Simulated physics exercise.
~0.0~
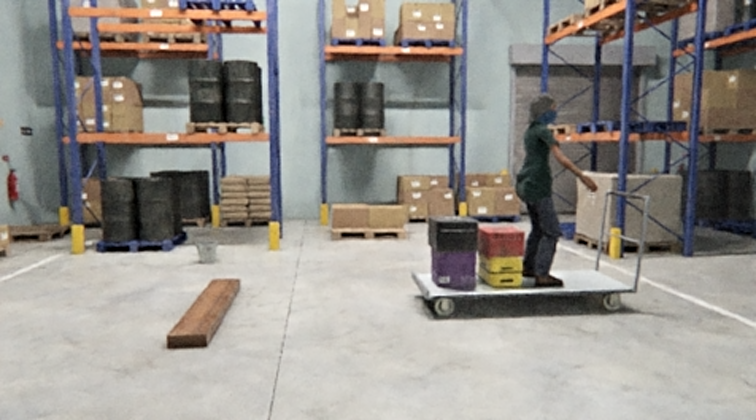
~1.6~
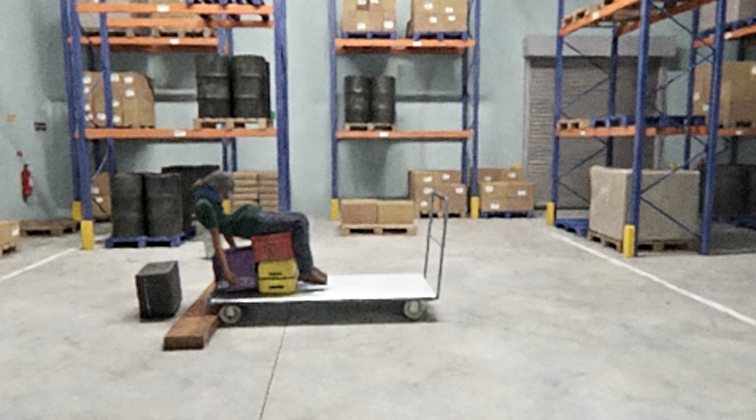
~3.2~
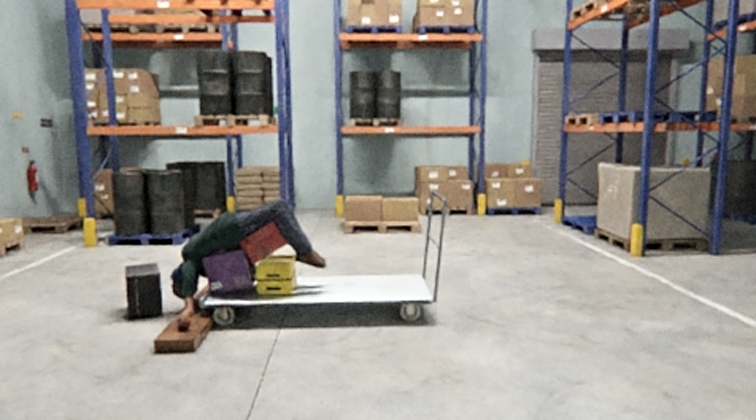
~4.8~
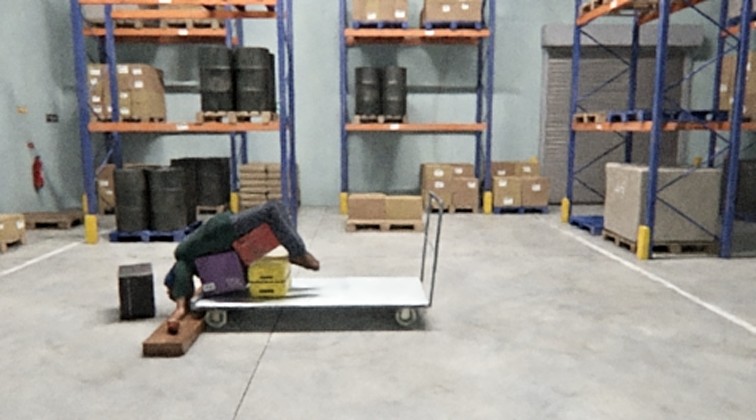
A person standing on a flat trolley rolled left across a warehouse floor until it stopped at a wooden block, toppling backward over the boxes as the black one dropped off ahead, and ended draped over the red and purple ones, head down by the block.
